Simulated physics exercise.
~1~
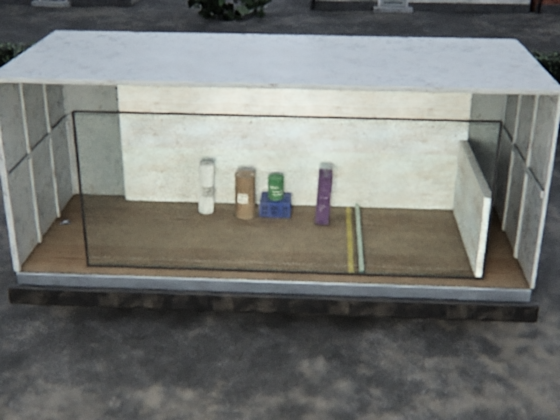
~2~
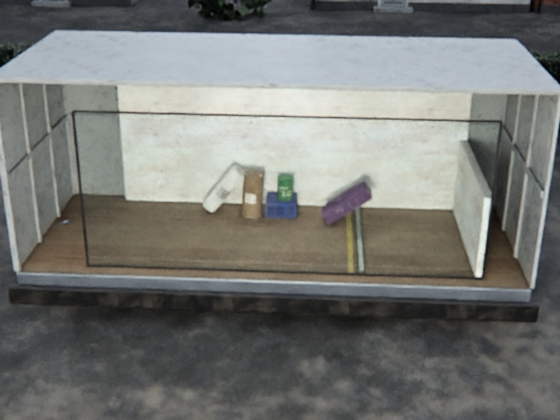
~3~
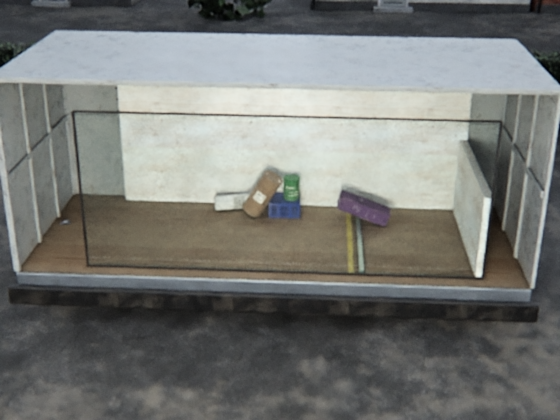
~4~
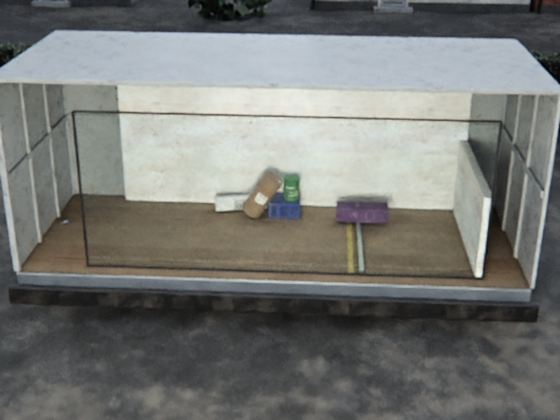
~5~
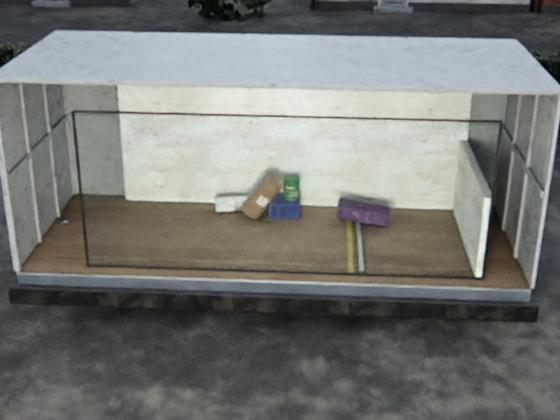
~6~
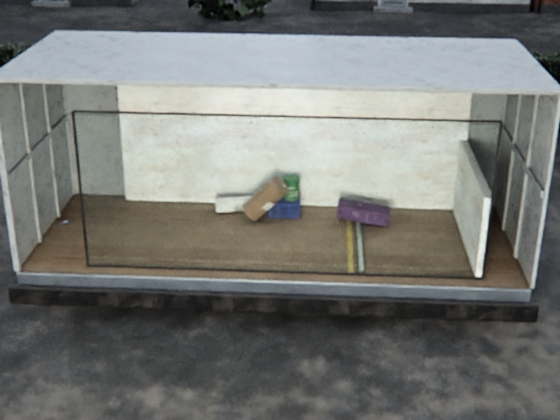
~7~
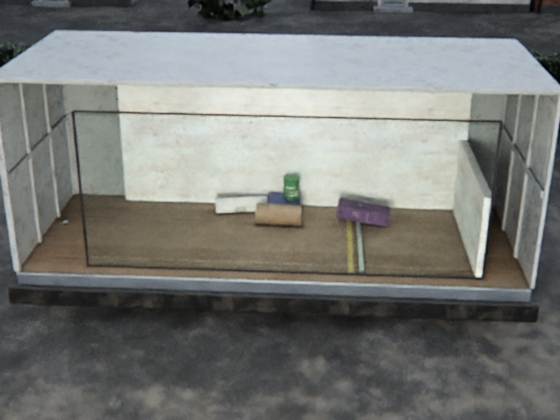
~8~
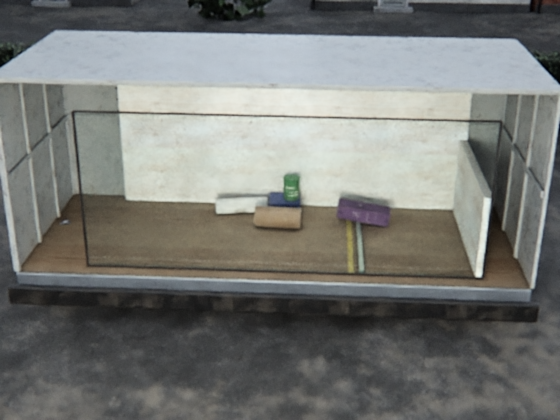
Open-fronted bay with objects sliding right and toppling, purple box crossing the yellow line, green and blue ones stopping short.
